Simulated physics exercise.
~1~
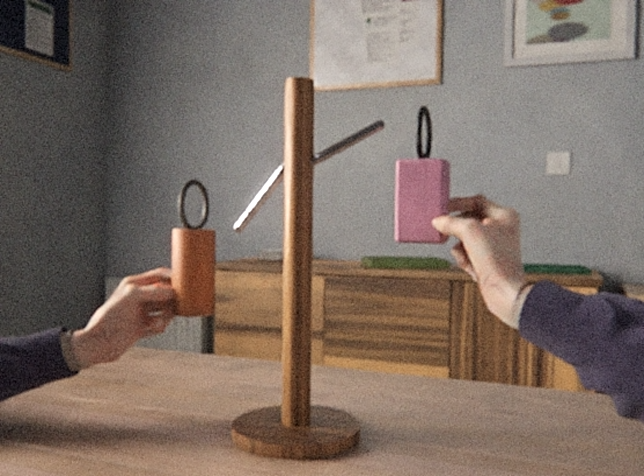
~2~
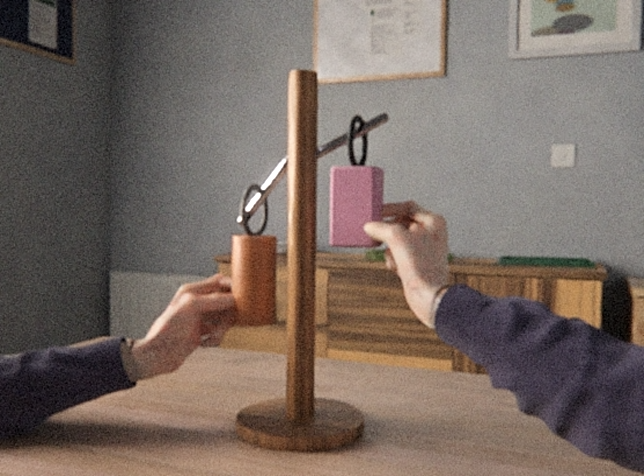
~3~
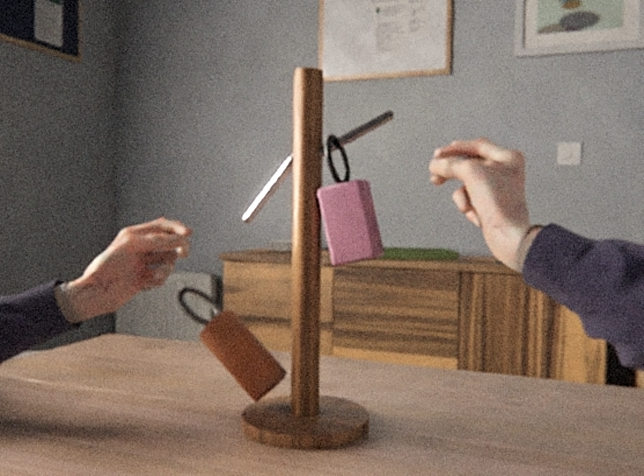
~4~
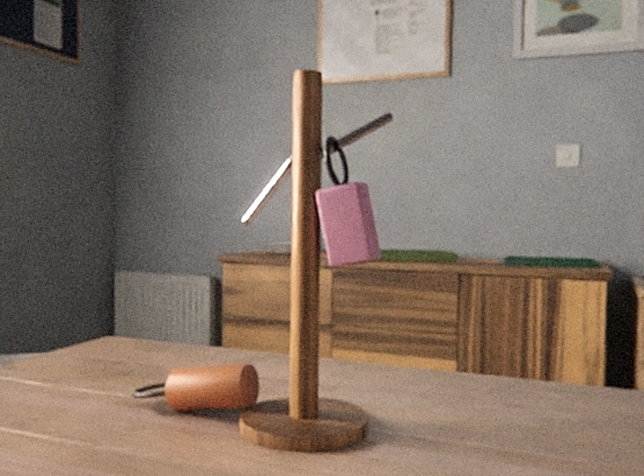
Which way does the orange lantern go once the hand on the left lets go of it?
The orange lantern moves down, dropping to the table beside the base of the stand.
